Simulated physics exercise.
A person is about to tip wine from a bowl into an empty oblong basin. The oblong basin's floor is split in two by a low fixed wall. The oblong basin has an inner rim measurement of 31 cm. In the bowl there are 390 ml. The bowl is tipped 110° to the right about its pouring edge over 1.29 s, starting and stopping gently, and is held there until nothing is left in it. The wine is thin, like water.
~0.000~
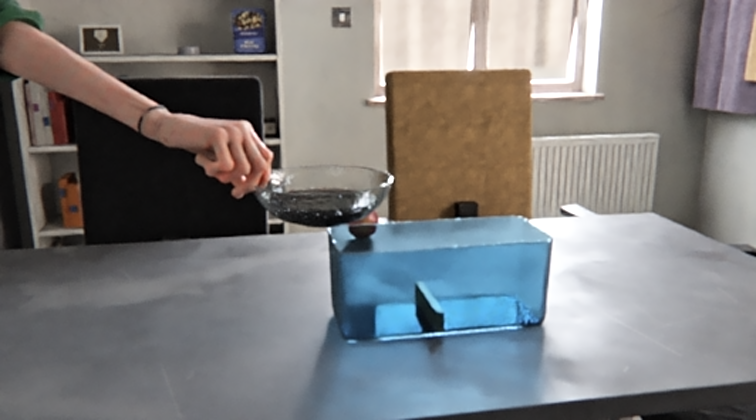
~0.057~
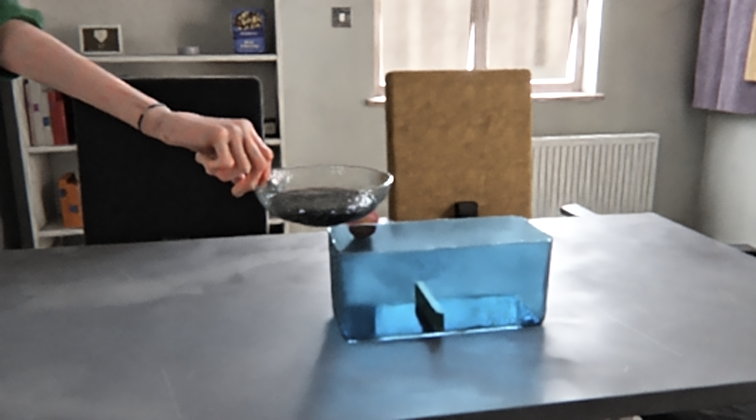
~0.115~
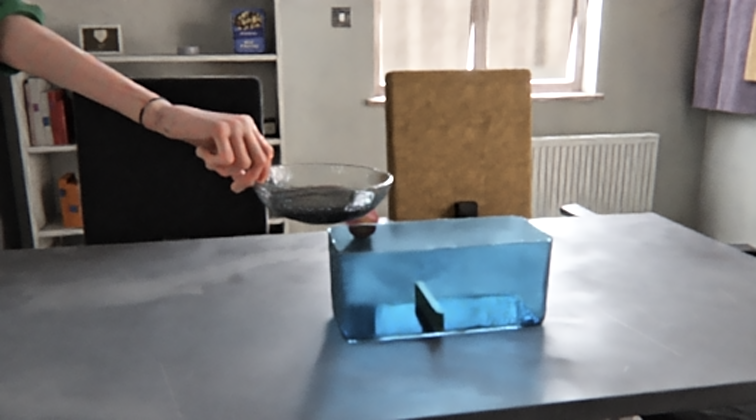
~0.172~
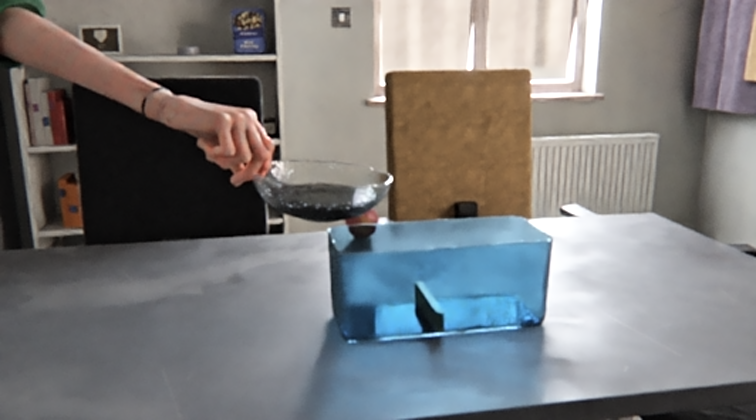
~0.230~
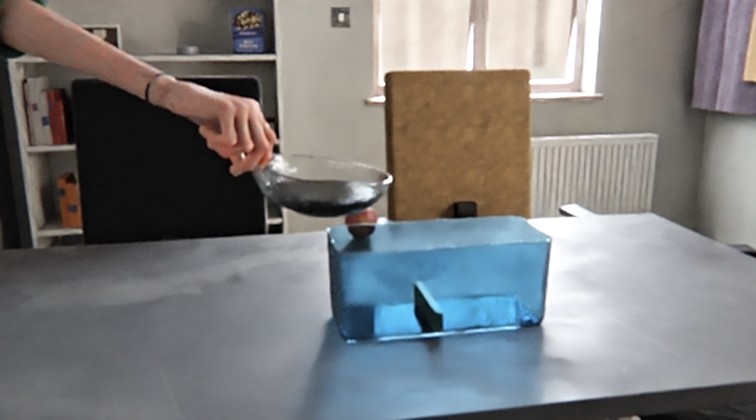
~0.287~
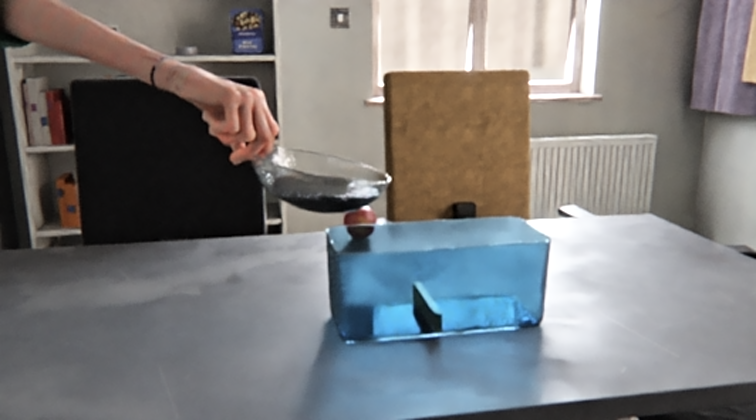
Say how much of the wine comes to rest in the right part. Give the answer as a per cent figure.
About 88 per cent comes to rest there.
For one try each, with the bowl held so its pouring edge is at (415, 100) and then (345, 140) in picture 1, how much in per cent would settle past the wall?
About 90 %, then about 15 %.
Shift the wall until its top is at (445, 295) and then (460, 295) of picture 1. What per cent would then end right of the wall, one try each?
I'd say 65 percent on the first go, 20 percent on the next.
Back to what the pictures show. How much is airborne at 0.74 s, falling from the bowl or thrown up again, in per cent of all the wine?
Near 44 per cent at that time.
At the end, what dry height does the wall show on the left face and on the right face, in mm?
The left side gives some 28 mm, the right side some 14 mm.
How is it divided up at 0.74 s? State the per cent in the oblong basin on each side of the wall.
Roughly 6 sits left and 20 sits right.
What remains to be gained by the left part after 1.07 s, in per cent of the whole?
It comes to near 0 per cent.
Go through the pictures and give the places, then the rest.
In the first picture, it leans 0°; its right rim is at (390, 177); the wine meets the walls at (265, 202) and (377, 197); the oblong basin's rim runs from (333, 241) to (537, 229); the wall's top is at (429, 297).
In the second picture, it leans 1°; its right rim is at (390, 177); the wine meets the walls at (265, 201) and (377, 197).
In the third picture, it leans 2°; its right rim is at (390, 177); the wine meets the walls at (265, 199) and (377, 195).
In the fourth picture, it leans 5°; its right rim is at (390, 178); the wine meets the walls at (266, 195) and (377, 193).
In the fifth picture, it leans 8°; its right rim is at (389, 178); the wine meets the walls at (267, 190) and (377, 189).
In the sixth picture, it leans 13°; its right rim is at (388, 178); the wine meets the walls at (268, 185) and (378, 186).
After 0.74 s the tilt is 67° and 32 per cent is still to pour, 6 is left of the wall and 19 right of it.
After 1.07 s the tilt is 102° and 0 per cent is still to pour, 12 is left of the wall and 87 right of it.
After 1.41 s the tilt is 110° and 0 per cent is still to pour, 11 is left of the wall and 88 right of it.
After 1.79 s the tilt is 110° and 0 per cent is still to pour, 12 is left of the wall and 88 right of it.
In the end 12 per cent lies left of the wall, 88 right of it and 1 outside.
